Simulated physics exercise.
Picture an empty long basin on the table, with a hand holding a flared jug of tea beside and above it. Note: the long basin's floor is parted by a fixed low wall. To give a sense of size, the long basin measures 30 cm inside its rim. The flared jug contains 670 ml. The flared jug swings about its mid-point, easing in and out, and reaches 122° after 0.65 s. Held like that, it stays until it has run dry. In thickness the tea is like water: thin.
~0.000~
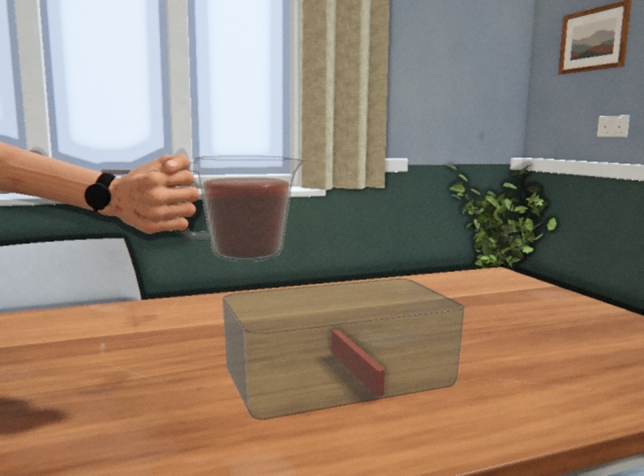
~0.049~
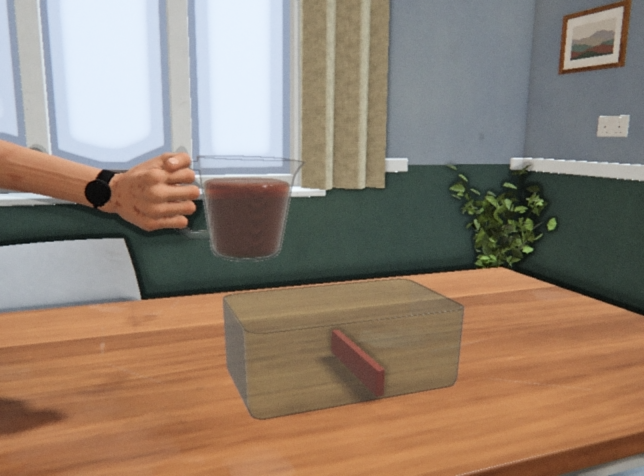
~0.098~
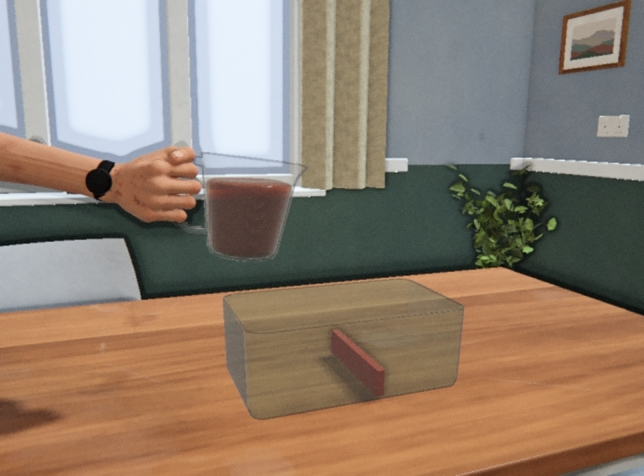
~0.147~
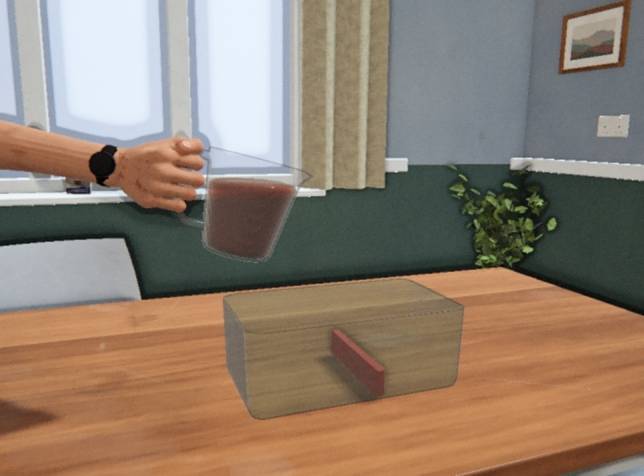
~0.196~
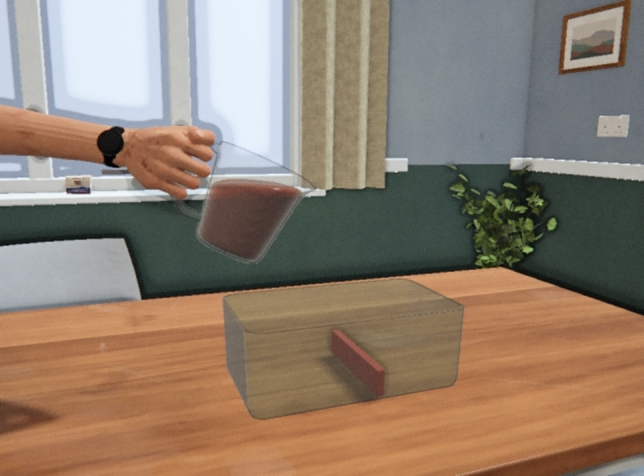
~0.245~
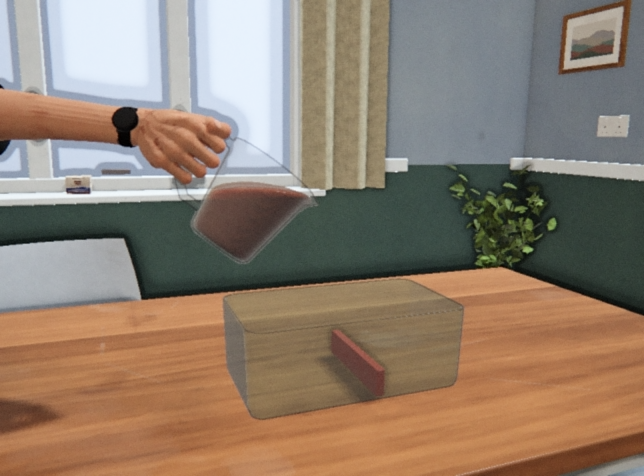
In this clip, a hand wearing a dark watch holds a clear, flared jug of reddish-brown tea above a long basin on a wooden table, then tilts the jug progressively to the right while the basin stays still.
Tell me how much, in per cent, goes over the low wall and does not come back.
I would say about 13 per cent.
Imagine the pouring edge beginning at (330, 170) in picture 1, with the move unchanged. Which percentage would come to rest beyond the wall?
It would then come to around 40 percent.
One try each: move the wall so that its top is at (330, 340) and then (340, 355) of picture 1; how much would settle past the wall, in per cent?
40 in a hundred, followed by 35 in a hundred.
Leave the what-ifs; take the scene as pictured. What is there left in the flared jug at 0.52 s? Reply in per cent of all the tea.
Remaining: Near 38 % of the total.
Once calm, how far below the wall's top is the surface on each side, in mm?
Left 16 mm, right 32 mm.
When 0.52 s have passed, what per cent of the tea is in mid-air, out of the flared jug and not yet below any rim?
Close to 28 per cent, I'd say.
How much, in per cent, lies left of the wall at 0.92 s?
Reading: Approx. 82 per cent.
After 0.52 s the tilt is 110° and 39 per cent is still to pour, 30 is left of the wall and 4 right of it.
After 0.72 s the tilt is 122° and 2 per cent is still to pour, 82 is left of the wall and 8 right of it.
After 0.92 s the tilt is 122° and 0 per cent is still to pour, 81 is left of the wall and 13 right of it.
After 1.15 s the tilt is 122° and 0 per cent is still to pour, 81 is left of the wall and 13 right of it.
In the end 81 per cent lies left of the wall, 13 right of it and 6 outside.
